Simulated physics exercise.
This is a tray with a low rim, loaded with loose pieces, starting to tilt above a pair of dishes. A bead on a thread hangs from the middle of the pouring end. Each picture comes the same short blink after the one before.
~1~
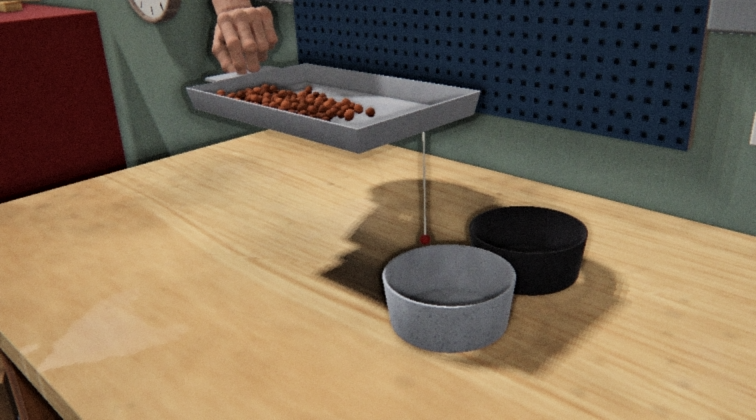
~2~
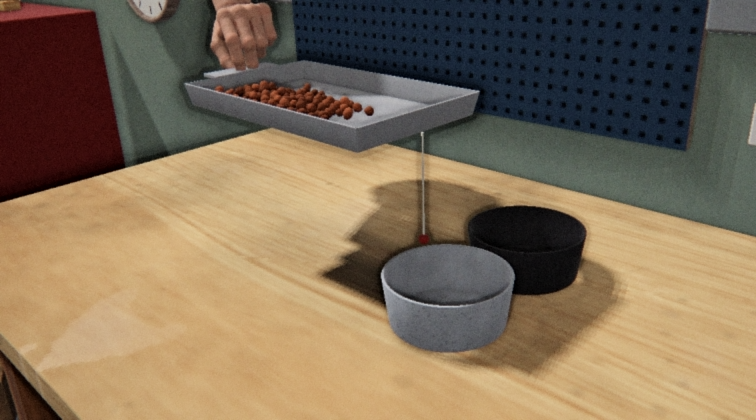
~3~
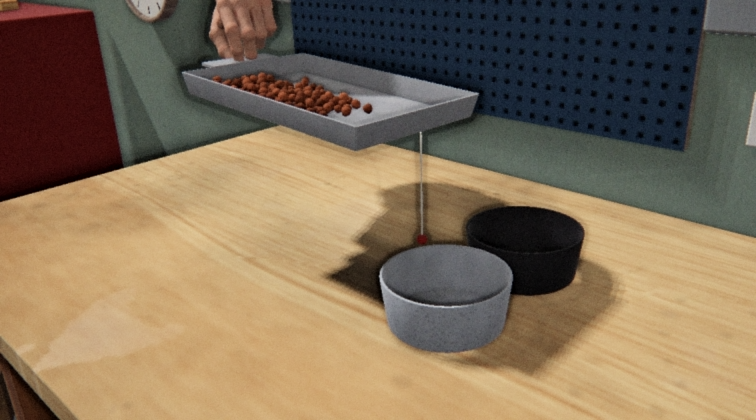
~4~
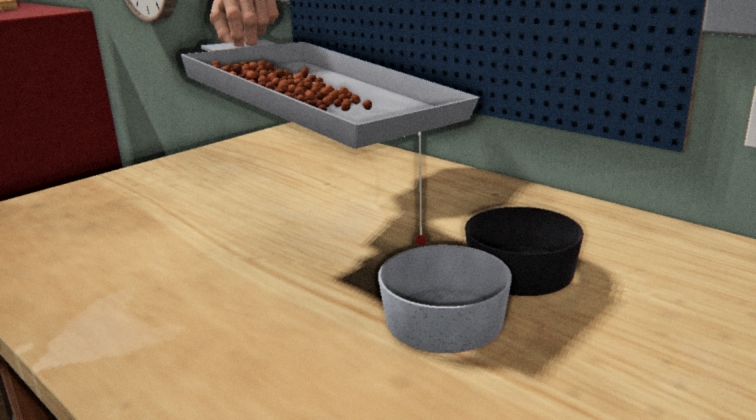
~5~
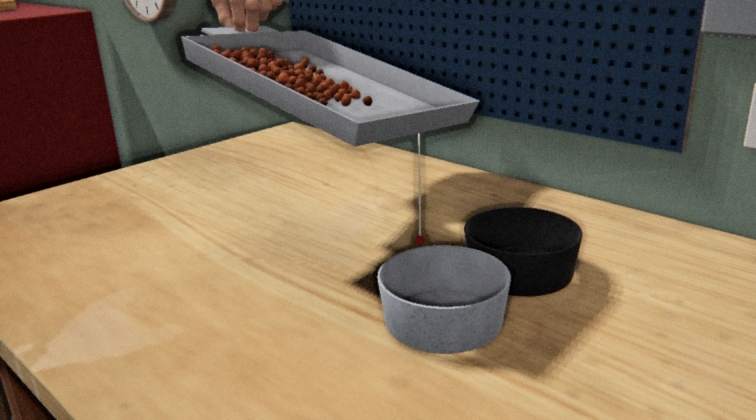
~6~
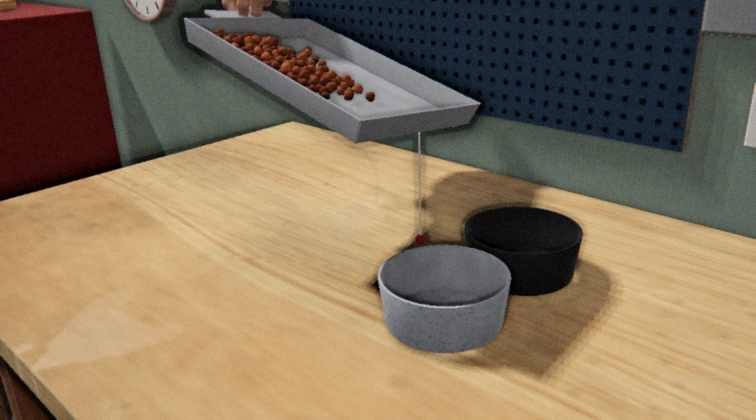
A shallow grey tray holding small reddish-brown pieces tilted gradually as a hand raised its far left end, above a grey dish and a black dish on a wooden table.
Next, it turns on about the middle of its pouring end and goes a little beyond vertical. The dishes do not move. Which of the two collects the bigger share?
Fuller: The right dish.
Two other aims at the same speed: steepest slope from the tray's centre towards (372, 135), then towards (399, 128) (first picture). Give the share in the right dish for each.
In turn 0 and 10 in a hundred.
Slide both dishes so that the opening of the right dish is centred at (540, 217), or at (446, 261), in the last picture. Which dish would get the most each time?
One: The dish on the left. Two: Right.
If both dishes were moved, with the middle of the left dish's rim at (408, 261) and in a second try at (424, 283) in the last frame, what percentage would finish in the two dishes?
Roughly 70 per cent, and 90 per cent.
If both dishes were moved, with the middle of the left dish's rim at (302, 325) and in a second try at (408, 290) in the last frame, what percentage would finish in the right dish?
First some 0, then 90 per cent.
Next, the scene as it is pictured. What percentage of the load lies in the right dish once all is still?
Near 60 %.
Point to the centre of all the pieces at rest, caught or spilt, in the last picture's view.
Near (503, 272).
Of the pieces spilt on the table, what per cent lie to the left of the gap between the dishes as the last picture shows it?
About 70 per cent.
Just after the last frame, tray tipped steeply; the larger part on the tray; just a few in the right dish; just a few outside both; about a tenth in the air.
A moment on, tray tipped right over; roughly two thirds on the tray; just a few in the left dish; roughly a quarter in the right dish; just a few outside both; just a few in the air.
Further on, tray tipped past a quarter turn; roughly a quarter in the left dish; roughly two thirds in the right dish; roughly a quarter outside both.
When it is over, tray tipped past a quarter turn; roughly a quarter in the left dish; roughly two thirds in the right dish; roughly a quarter outside both.
